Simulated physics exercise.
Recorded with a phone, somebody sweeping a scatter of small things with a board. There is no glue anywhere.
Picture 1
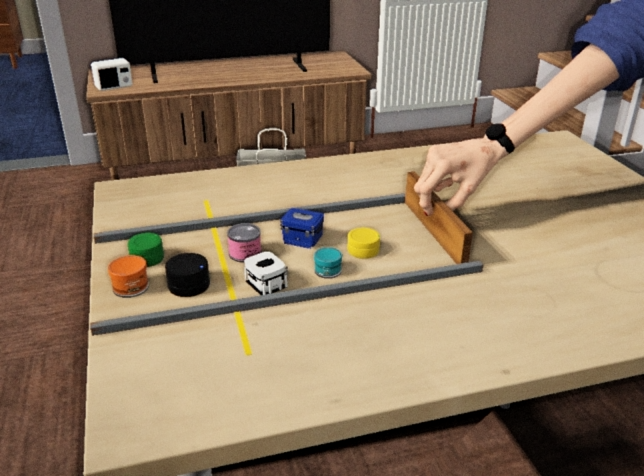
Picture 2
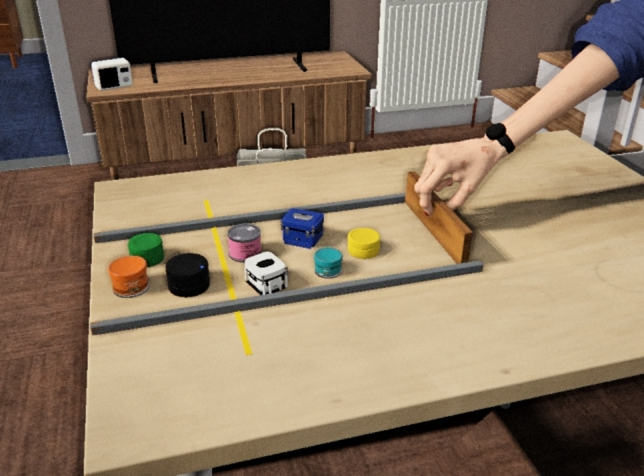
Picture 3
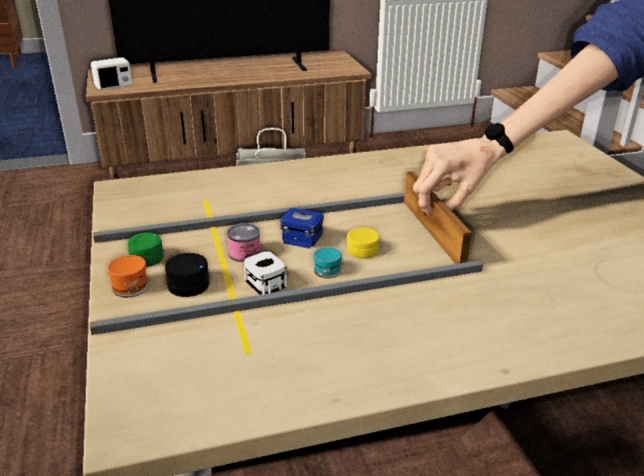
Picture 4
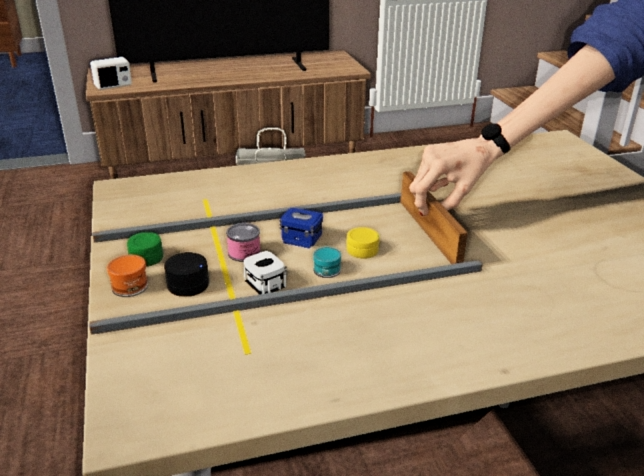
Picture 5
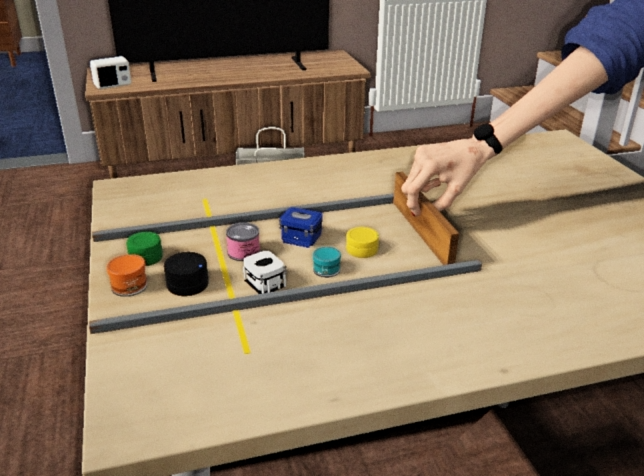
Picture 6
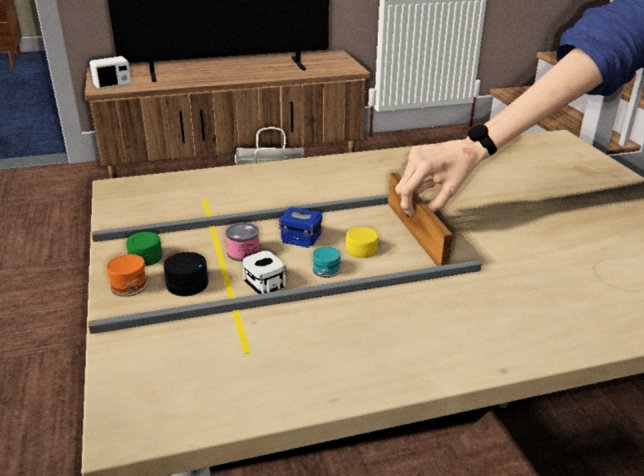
A hand wearing a black watch held a wooden board upright between two grey rails on a table, then slid it slightly left, while the colourful little pots and cases ahead of it stayed still.
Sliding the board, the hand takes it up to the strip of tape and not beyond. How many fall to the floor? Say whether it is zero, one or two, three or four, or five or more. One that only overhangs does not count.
Drops: No drops.
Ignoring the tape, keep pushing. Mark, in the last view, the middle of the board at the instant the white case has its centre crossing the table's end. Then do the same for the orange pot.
Near (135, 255), then near (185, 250).
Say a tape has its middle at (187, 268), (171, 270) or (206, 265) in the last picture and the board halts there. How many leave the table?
The three tries give 0, 1 and 0.
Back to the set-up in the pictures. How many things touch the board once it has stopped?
3 in contact.
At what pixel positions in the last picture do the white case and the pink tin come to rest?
First object: (187, 290); second object: (184, 251).
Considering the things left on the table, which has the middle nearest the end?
Result: Orange pot.
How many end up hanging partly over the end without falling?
The total here is 0.
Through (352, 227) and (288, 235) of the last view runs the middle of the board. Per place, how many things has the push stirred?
First 1, then 5.
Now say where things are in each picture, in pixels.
The first frame shows orange pot (129, 277); green lid (146, 250); black lid (188, 275); board (436, 216); tape (224, 264).
The second frame shows green lid (146, 250); yellow lid (364, 243).
The third frame shows black lid (187, 274); turquoise tin (328, 263).
The fourth frame shows orange pot (128, 276); board (431, 216).
The fifth frame shows green lid (145, 249); white case (264, 273).
The sixth frame shows orange pot (127, 275); green lid (144, 249); black lid (186, 273); board (417, 218); tape (222, 262).
A little later, none off yet; orange pot at rest near (127, 275); green lid at rest near (144, 249); black lid at rest near (186, 273).
When it is over, the number that fall off is zero.
